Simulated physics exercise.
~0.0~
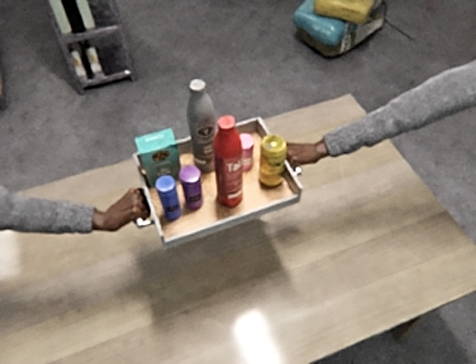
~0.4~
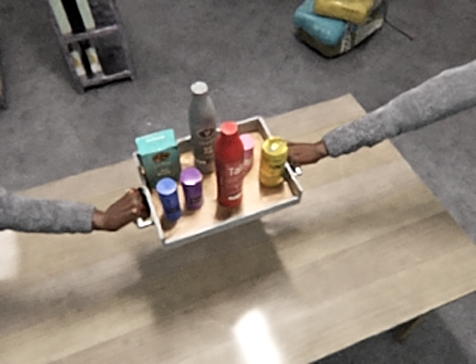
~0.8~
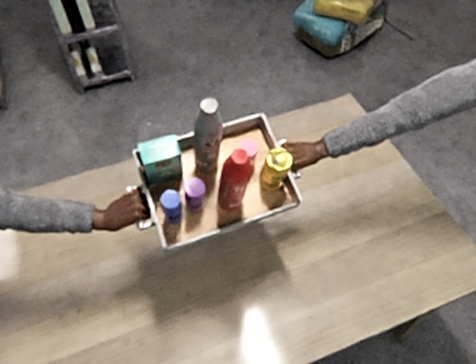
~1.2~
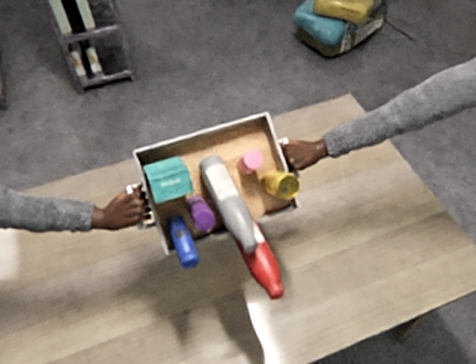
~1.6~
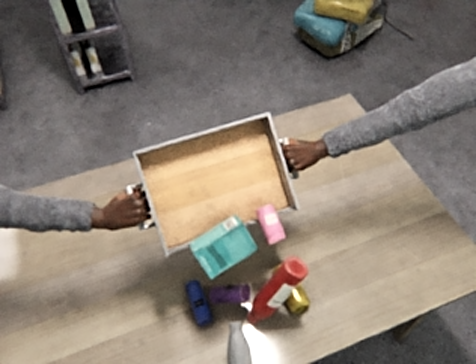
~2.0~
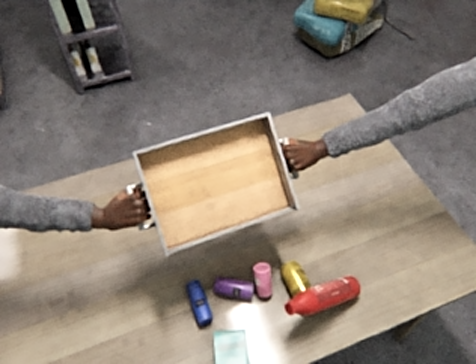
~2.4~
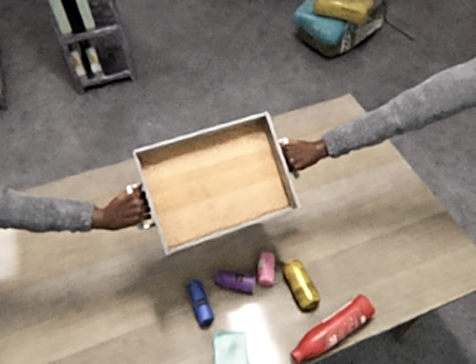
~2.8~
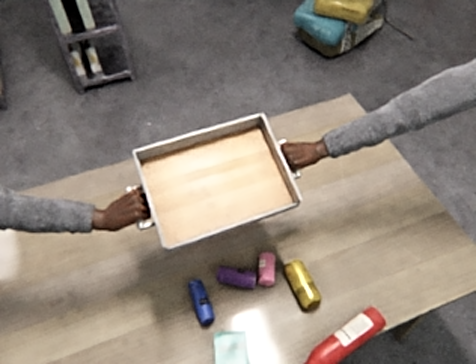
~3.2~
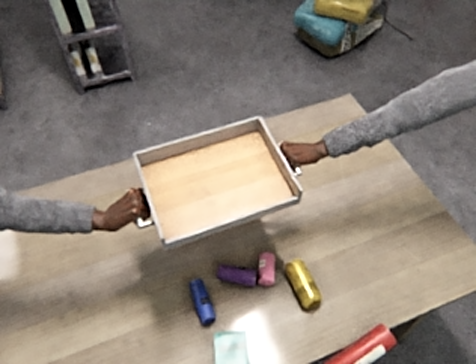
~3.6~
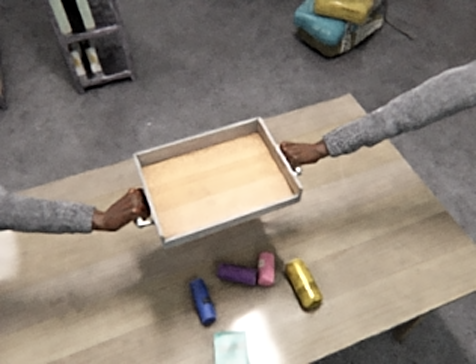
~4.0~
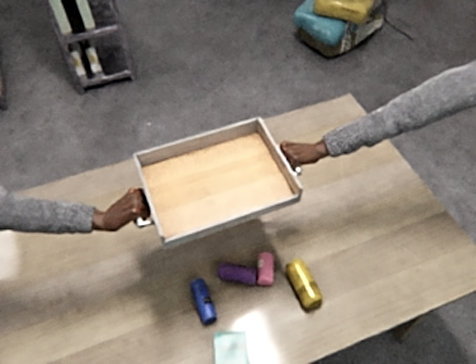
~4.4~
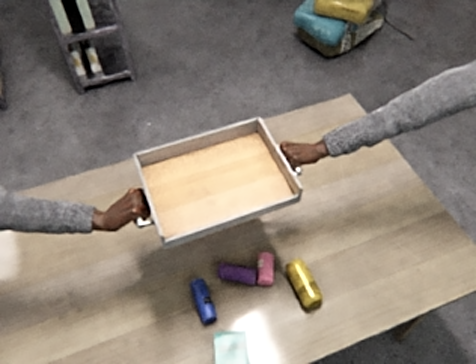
Two hands tipping a crate of bottles and small containers toward the near side, spilling everything out, then levelling the empty crate.
